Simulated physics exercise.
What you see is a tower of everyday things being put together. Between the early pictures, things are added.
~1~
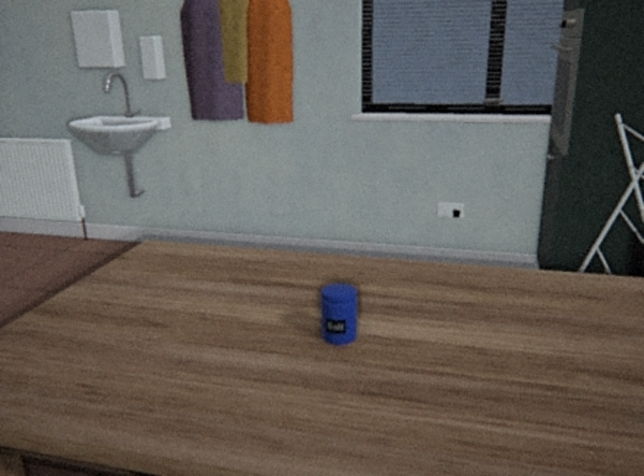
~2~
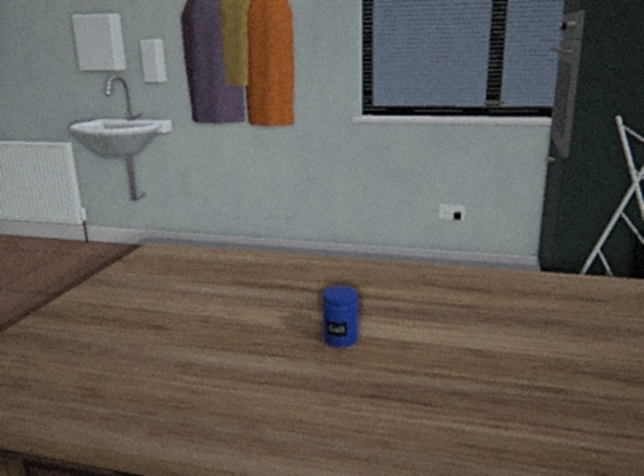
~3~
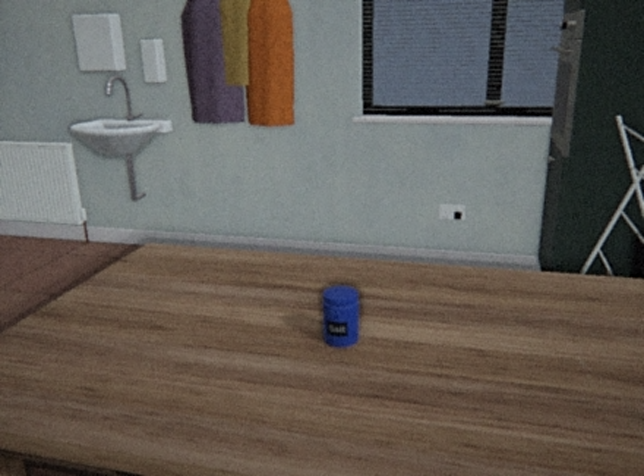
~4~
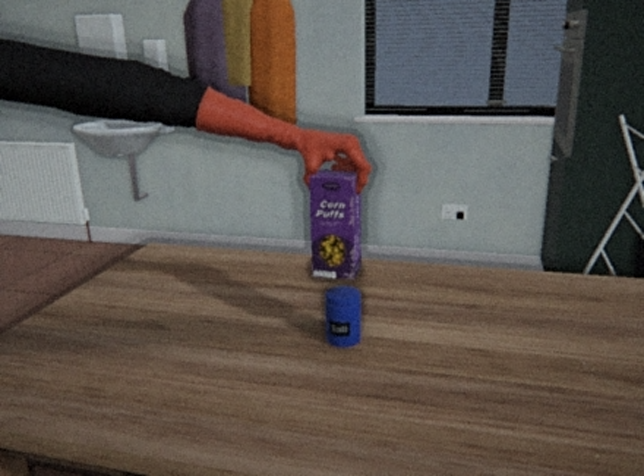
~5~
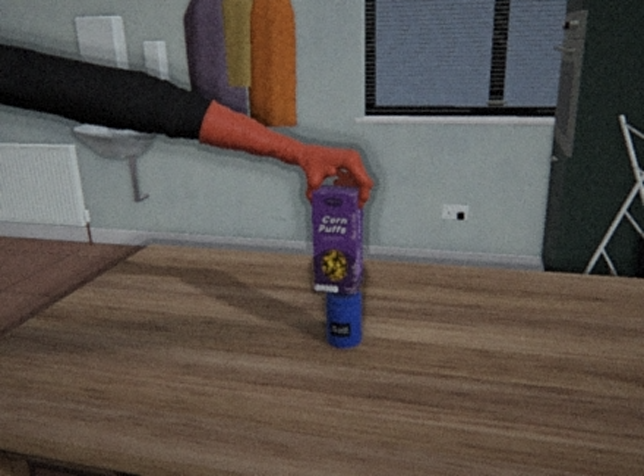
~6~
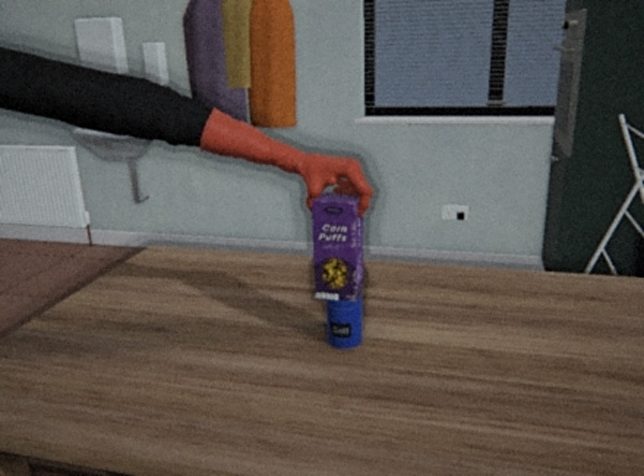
A gloved hand lowers a purple carton onto a blue jar on the wooden table.
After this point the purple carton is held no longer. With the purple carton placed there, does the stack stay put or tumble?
It stays put.
Then, 1.00 s on from there, no change.
Then, 2.10 s on from there, purple carton resting near (339, 247).
In the end, both unmoved. At the end, from the last picture's camera, purple carton near (339, 247). The pile stays up.
